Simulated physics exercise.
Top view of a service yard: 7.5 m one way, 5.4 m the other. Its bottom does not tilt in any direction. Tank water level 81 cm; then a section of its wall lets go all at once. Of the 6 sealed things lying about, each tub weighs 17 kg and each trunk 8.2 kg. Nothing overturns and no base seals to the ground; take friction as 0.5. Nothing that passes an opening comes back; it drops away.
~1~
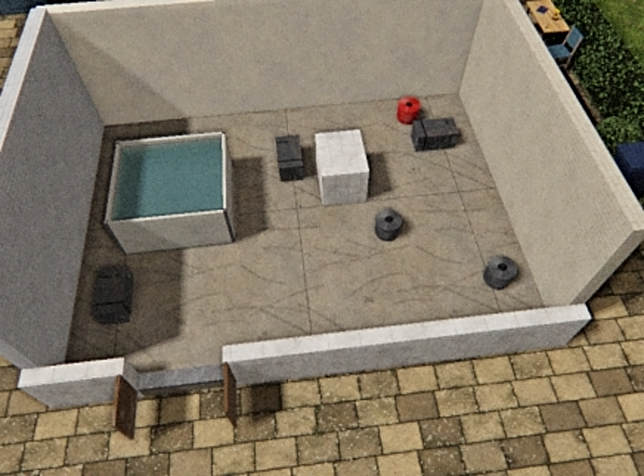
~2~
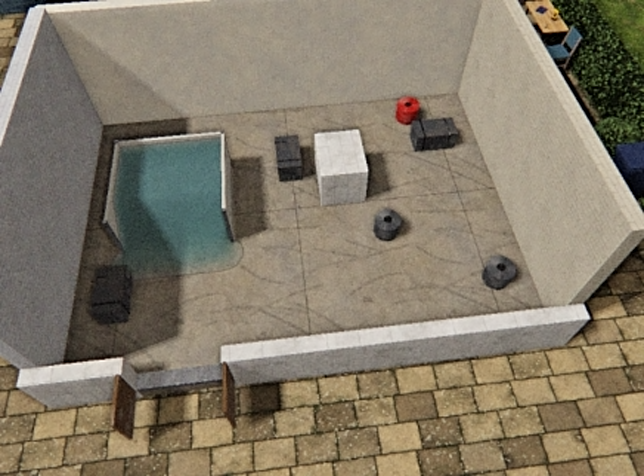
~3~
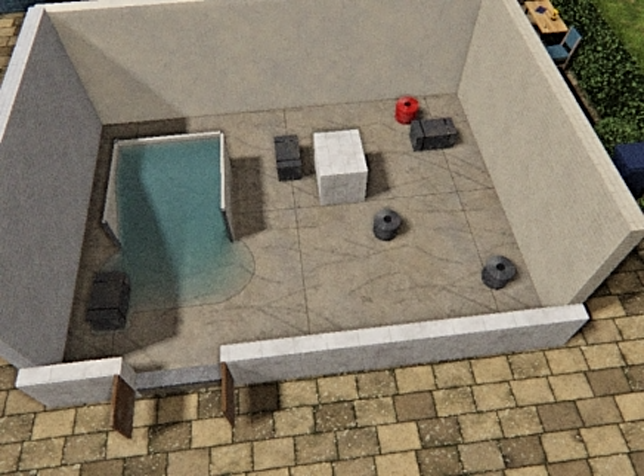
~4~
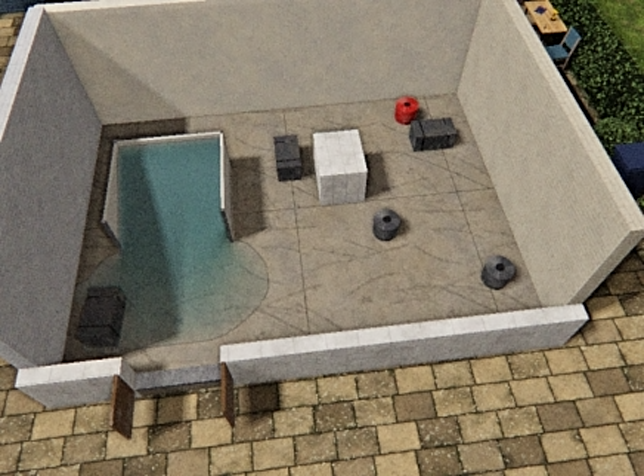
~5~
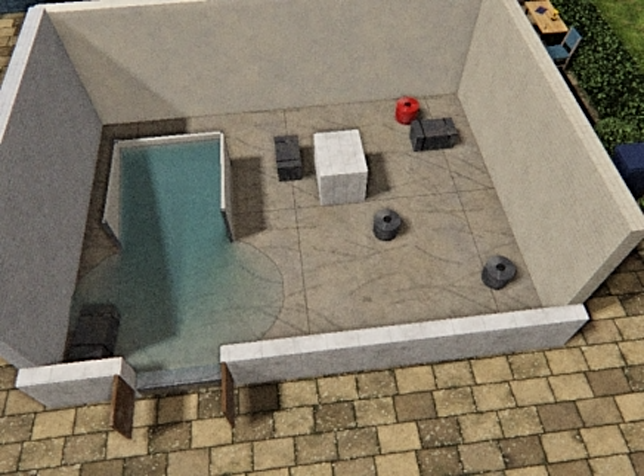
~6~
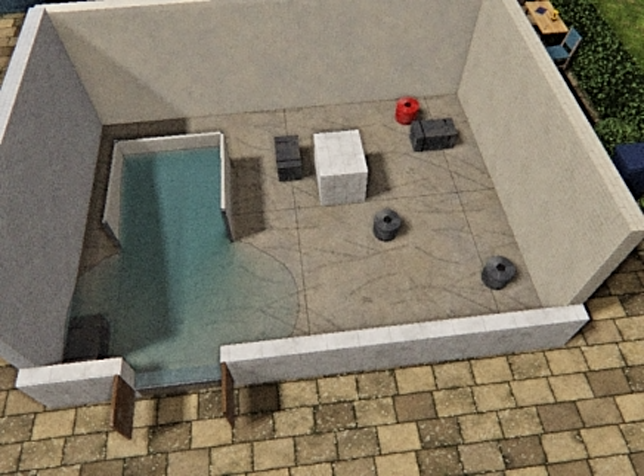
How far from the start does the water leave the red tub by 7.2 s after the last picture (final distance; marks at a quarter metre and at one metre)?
Prediction - the red tub does not really move.
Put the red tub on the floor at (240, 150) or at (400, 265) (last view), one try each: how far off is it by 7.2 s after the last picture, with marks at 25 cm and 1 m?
Try one, it keeps its spot; try two, it keeps its spot.
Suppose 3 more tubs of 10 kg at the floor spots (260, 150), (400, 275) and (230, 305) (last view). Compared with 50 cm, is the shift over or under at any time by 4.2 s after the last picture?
First inside the limit, then outside the limit, then outside the limit.
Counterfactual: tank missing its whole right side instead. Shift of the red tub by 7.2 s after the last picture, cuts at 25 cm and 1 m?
In that scenario the red tub would have been washed far off.
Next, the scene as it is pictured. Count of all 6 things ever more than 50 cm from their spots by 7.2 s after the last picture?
1 of them.
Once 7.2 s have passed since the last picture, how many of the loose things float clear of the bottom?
It comes to 2.
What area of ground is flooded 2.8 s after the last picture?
I'd put it close to 22 m2.
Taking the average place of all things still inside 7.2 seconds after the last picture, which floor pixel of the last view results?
They average out to somewhere around (366, 174).
Then, 0.9 s after the last picture the red tub is near (408, 105), 0.0 m from its start, aground; 0 of 6 are out; 1 afloat.
Then, 2.8 s after the last picture the red tub is near (408, 105), 0.0 m from its start, aground; 0 of 6 are out; 1 afloat.
Then, 4.8 s after the last picture the red tub is near (408, 105), 0.0 m from its start, aground; 0 of 6 are out; 0 afloat.
Then, 7.2 s after the last picture the red tub is near (408, 105), 0.0 m from its start, aground; 0 of 6 are out; 2 afloat.
